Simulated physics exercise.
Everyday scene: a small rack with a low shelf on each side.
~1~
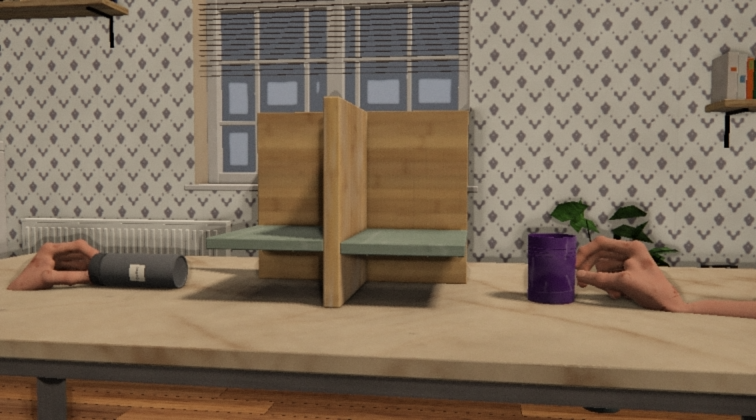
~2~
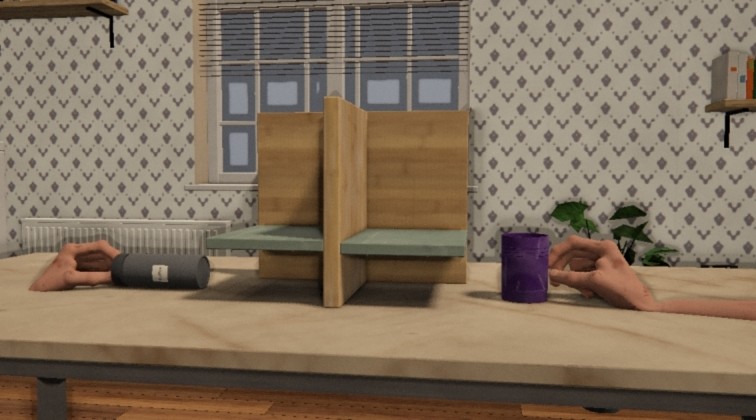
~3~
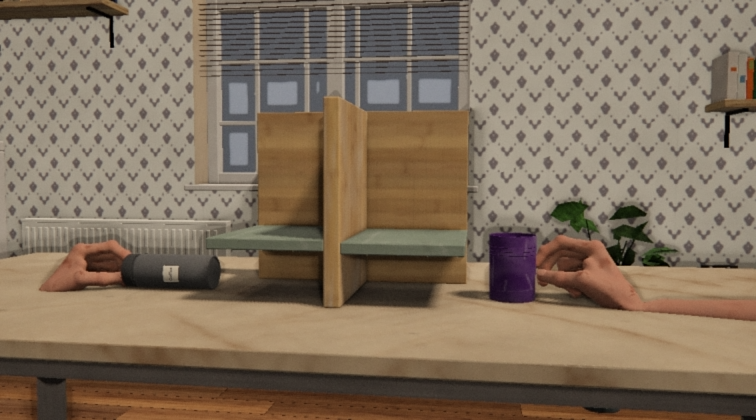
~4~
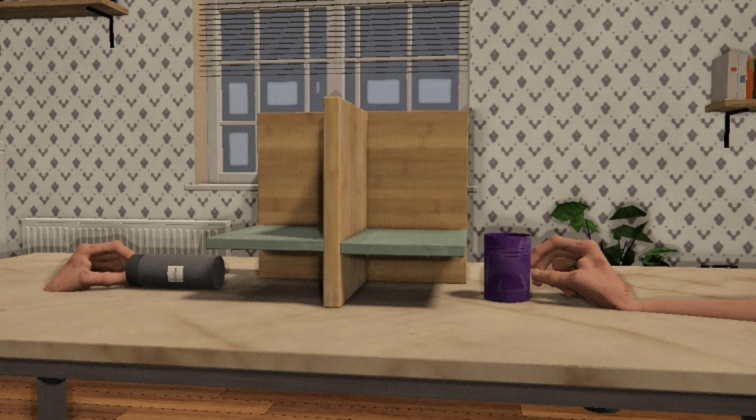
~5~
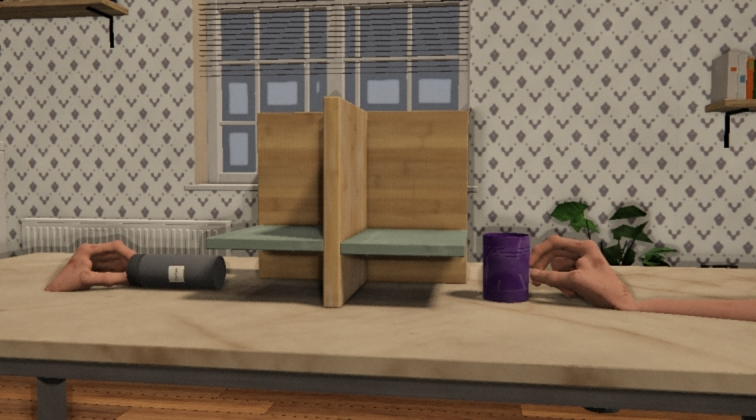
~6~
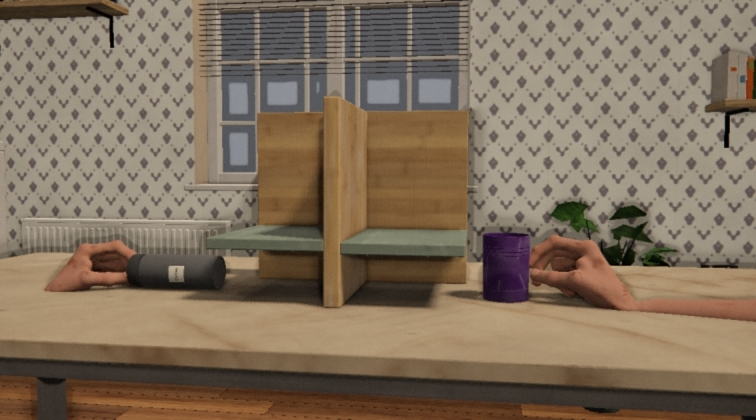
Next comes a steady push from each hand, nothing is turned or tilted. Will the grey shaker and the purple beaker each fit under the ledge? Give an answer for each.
Grey shaker: Fits. Purple beaker: Blocked.
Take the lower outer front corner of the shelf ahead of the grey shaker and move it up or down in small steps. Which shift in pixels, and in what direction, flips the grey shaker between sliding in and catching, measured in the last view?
The switch happens after a shift of some 16 pixels down.
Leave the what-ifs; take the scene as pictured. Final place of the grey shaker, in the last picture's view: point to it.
Its middle finishes close to (280, 275) in the last view.
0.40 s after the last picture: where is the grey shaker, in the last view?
Its middle will be near (210, 273).
Then, 0.40 s on from there, grey shaker sliding up to the opening near (210, 272); purple beaker stopped at the opening near (490, 266).
In the end, the grey shaker goes under, near (281, 274); the purple beaker stops at the shelf, near (490, 266).
